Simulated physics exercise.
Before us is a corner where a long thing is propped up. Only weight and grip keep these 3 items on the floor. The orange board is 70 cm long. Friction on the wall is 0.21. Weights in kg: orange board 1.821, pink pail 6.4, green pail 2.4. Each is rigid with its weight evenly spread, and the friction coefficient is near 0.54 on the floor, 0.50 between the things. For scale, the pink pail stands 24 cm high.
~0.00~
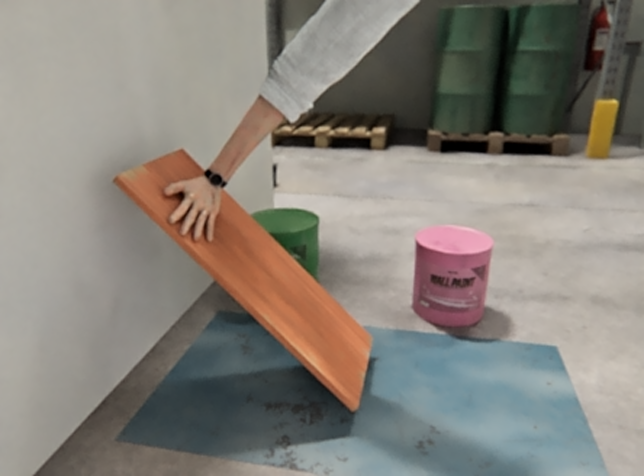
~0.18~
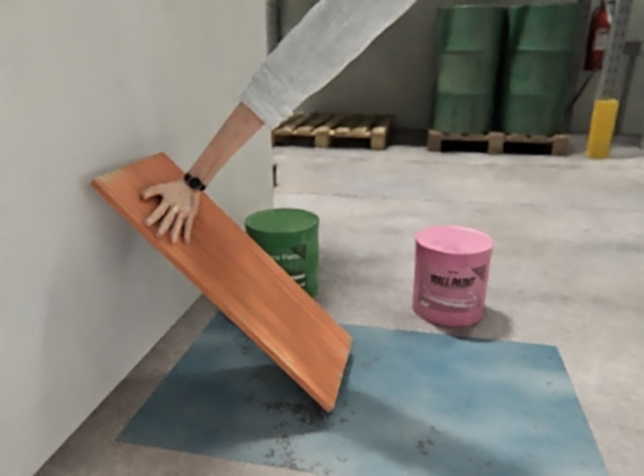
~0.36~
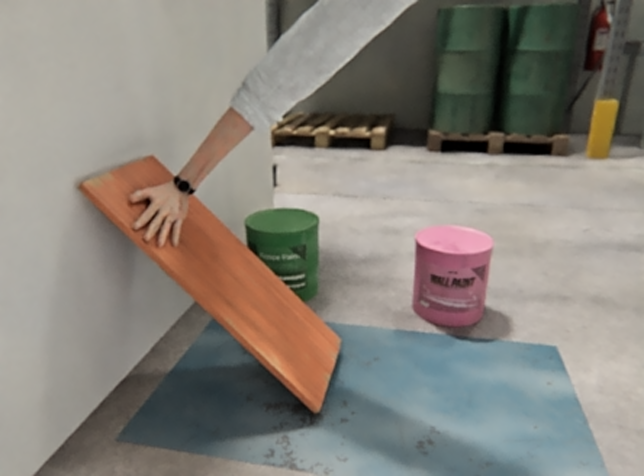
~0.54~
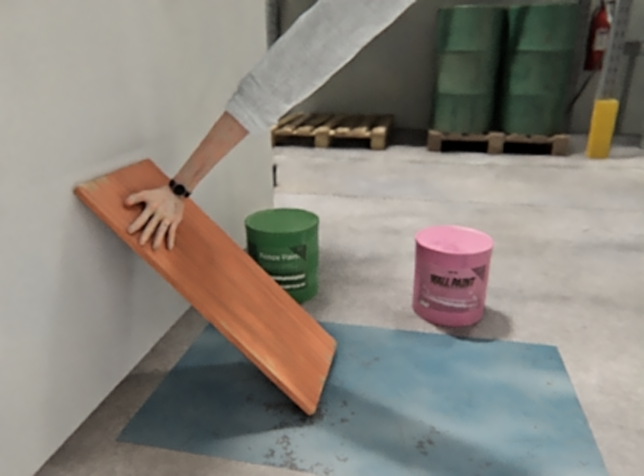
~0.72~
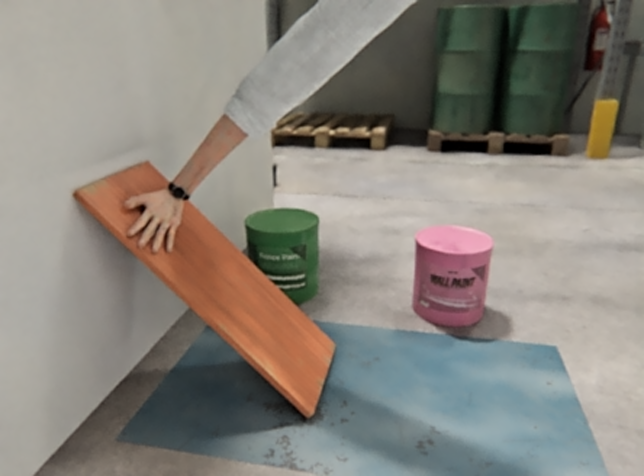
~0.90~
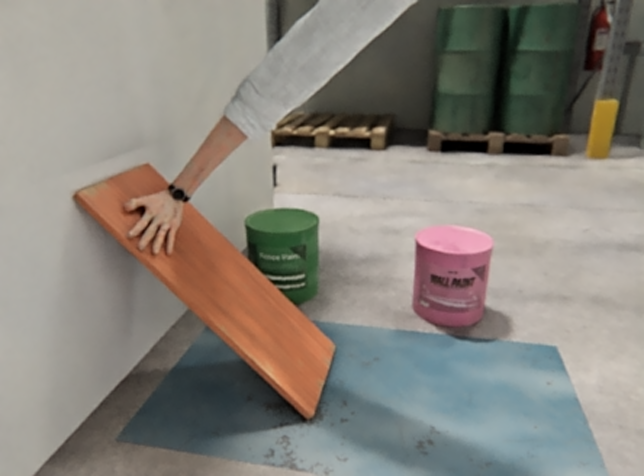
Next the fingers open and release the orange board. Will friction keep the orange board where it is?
It stays up.
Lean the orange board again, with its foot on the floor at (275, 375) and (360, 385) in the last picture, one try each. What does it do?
First try: It stays up; second try: It slips out.
Around 1.20 s, nothing moves.
Around 1.70 s, orange board resting near (223, 283).
Finally (2.2 s), all 3 still in place (within 10 cm). Final places as that camera would see them, orange board near (223, 283). The board holds.
